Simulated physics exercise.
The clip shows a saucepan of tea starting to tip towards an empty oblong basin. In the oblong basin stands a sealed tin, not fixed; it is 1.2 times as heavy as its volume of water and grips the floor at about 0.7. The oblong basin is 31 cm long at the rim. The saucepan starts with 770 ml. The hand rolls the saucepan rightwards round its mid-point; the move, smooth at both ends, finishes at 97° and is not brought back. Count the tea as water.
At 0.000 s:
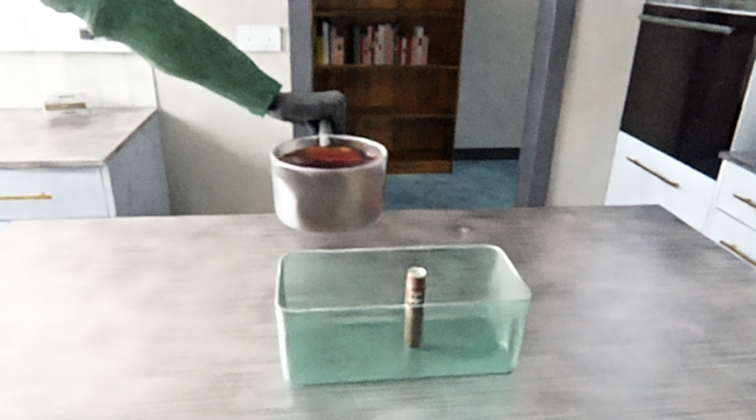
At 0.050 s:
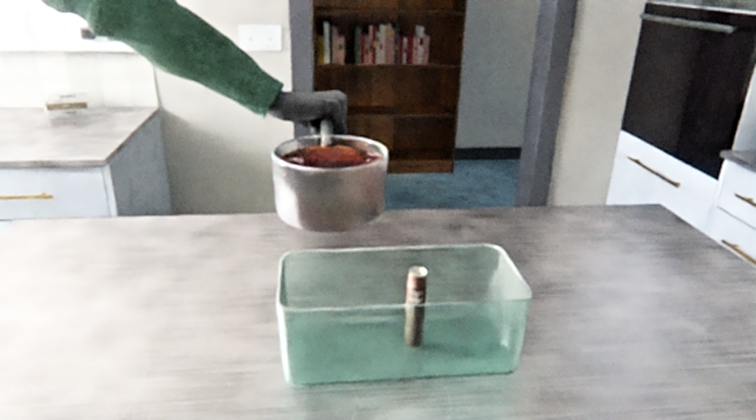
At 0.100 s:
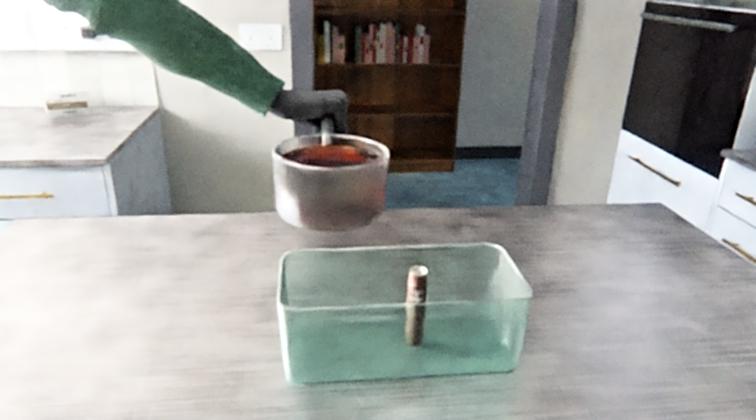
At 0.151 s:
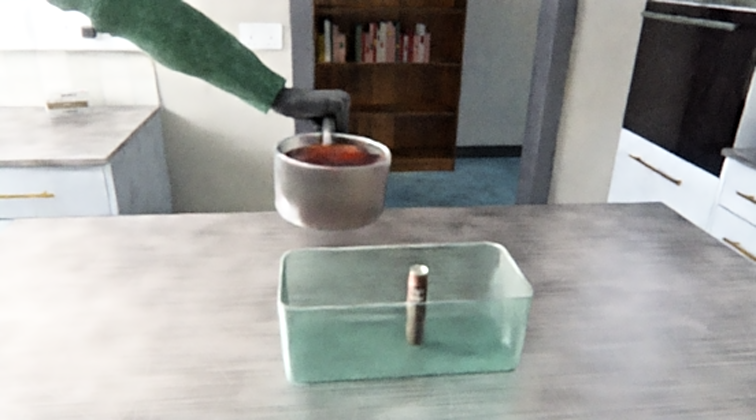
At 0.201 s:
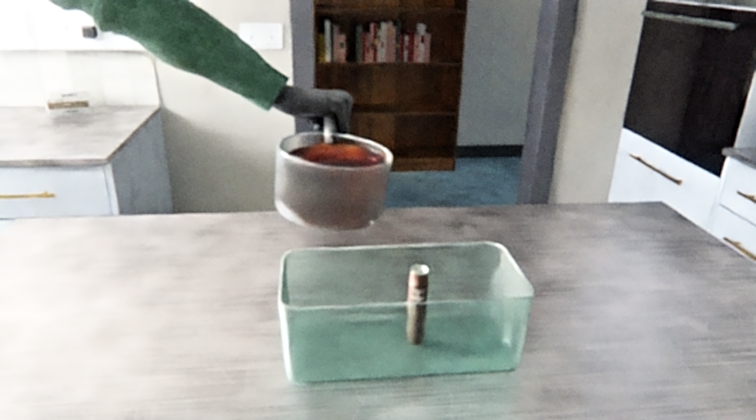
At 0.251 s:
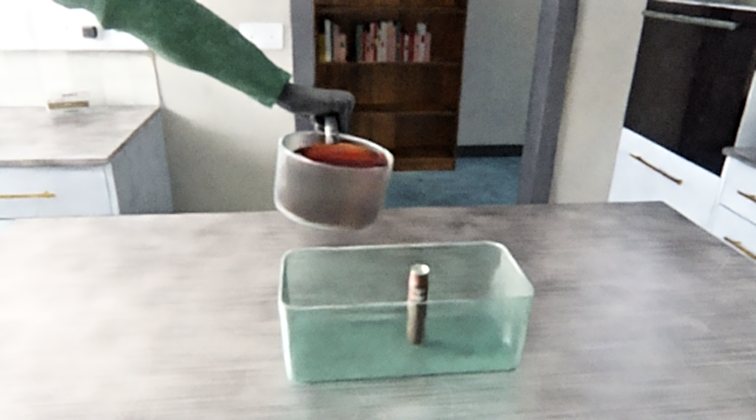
A gloved hand in a green sleeve held a saucepan of reddish-brown tea above a clear oblong basin with a small upright tin inside, then slowly tilted the pan slightly to the right.
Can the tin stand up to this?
It remains upright.
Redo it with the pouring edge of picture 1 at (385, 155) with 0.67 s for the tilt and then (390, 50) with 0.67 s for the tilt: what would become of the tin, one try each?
First it topples; then it falls.
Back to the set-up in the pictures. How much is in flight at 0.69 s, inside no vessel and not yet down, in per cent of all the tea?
About 24 per cent.
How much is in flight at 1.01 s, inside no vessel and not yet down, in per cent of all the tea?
Near 12 in a hundred.
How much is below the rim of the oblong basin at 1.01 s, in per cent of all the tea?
Near 72 in a hundred.
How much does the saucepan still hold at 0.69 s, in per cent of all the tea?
Near 64 in a hundred.
Then, 0.69 s in, the tilt is 59° and 65 per cent is still to pour; the tin stands where it began.
Then, 1.01 s in, the tilt is 90° and 16 per cent is still to pour; the tin stands where it began.
Then, 1.35 s in, the tilt is 97° and 2 per cent is still to pour; the tin stands where it began.
Then, 1.72 s in, the tilt is 97° and 0 per cent is still to pour; the tin stands where it began.
Finally, the tin stands where it began.
